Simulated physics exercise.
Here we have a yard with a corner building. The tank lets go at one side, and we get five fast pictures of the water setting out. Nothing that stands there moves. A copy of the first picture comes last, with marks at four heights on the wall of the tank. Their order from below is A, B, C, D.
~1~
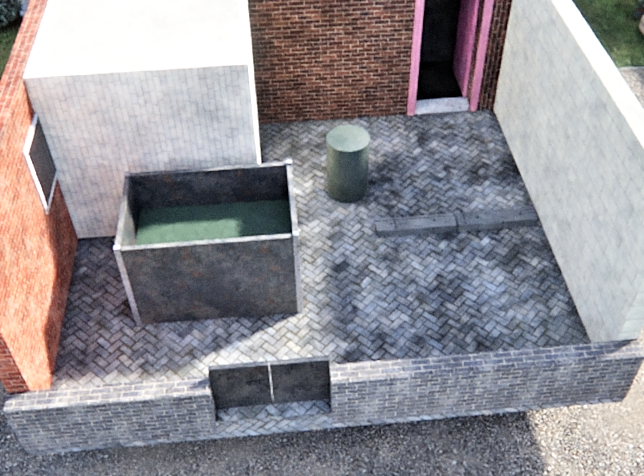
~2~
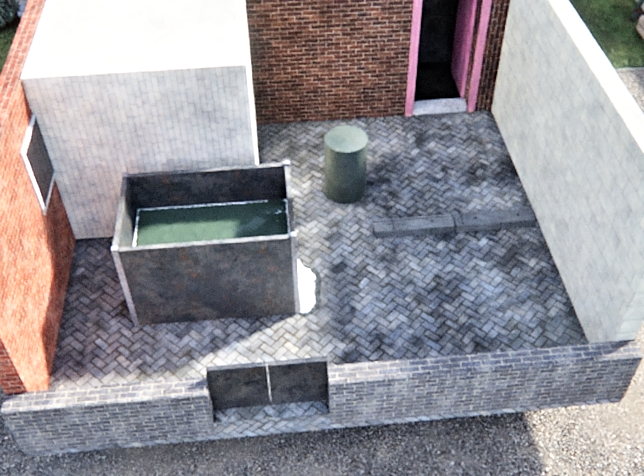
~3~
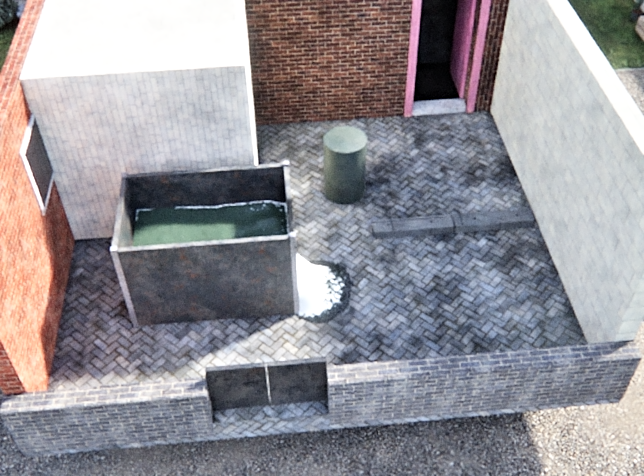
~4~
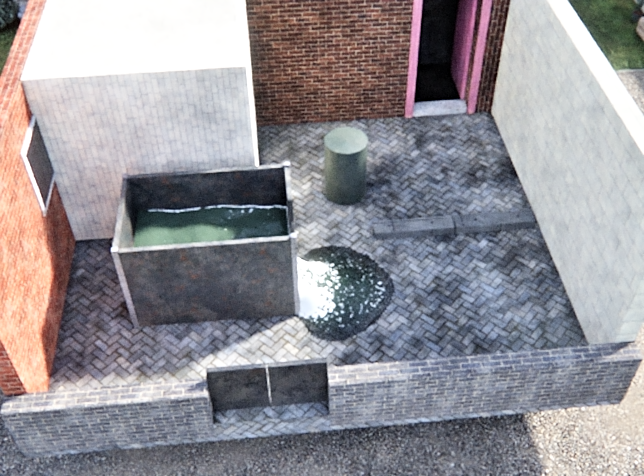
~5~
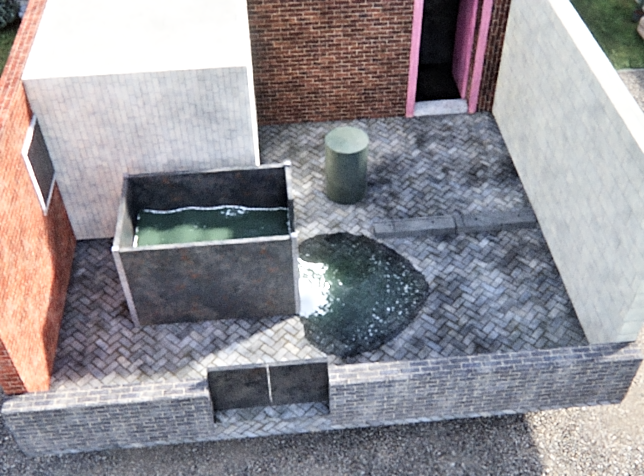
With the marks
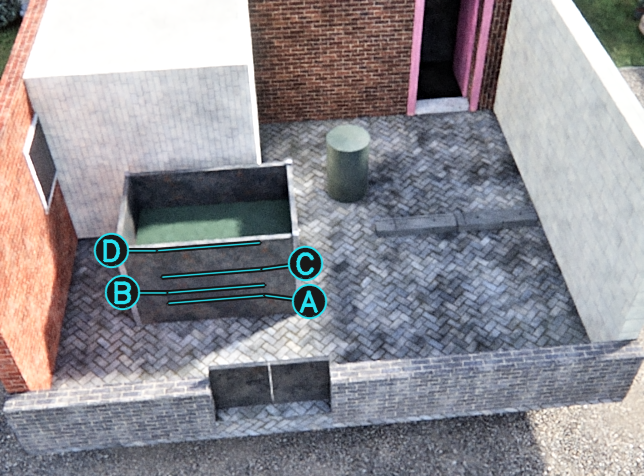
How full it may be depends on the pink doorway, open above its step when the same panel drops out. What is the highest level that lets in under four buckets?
Choose C.
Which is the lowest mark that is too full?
Here it is mark D.
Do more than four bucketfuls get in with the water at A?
No, not at all.
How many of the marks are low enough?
Three of them.
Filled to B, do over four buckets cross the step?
No.
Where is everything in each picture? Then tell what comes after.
In the first picture, water in the tank at rest, its middle at (213, 237); foot of the pink doorway at (442, 112); shut gate at (269, 367).
In the second picture, 1 % of the ground under water, visible out to (304, 269).
In the third picture, 2 % of the ground under water, visible out to (340, 274).
In the fourth picture, 6 % of the ground under water, visible out to (386, 293).
In the fifth picture, 10 % of the ground under water, visible out to (421, 297).
In cyan, A at (217, 299); B at (215, 288); C at (212, 273); D at (207, 246); from the bottom up A, B, C, D.
With A, nothing gets over.
With B, nothing gets over.
With C, a splash gets over, under a bucket.
With D, about 10 bucketfuls get in.
